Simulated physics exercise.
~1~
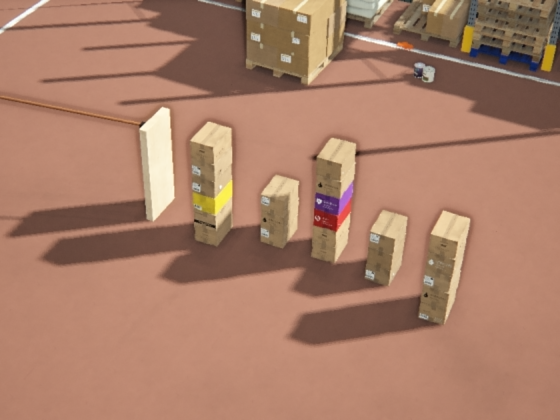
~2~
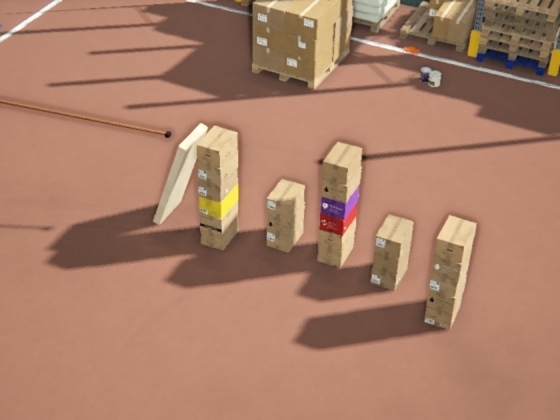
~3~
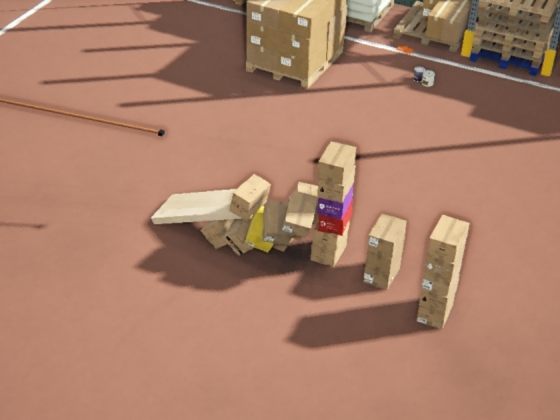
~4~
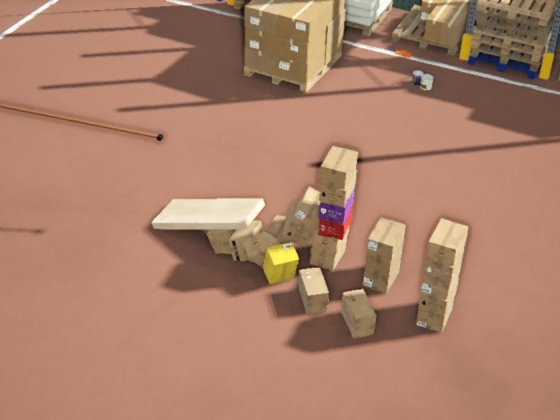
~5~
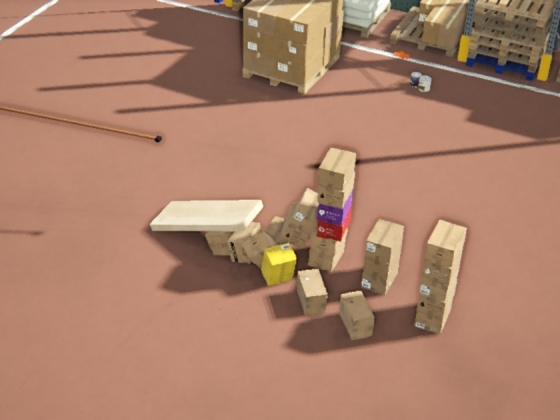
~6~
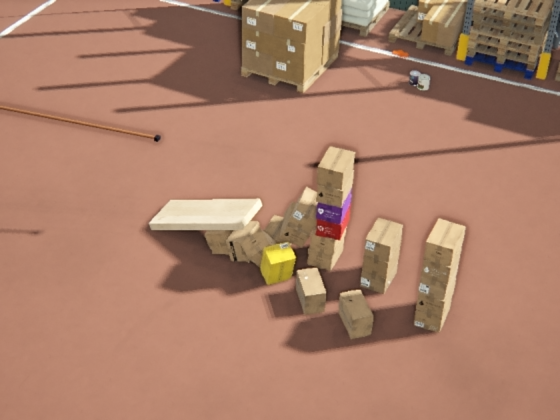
In a store room, a board topples two carton stacks, but the purple carton stays up.
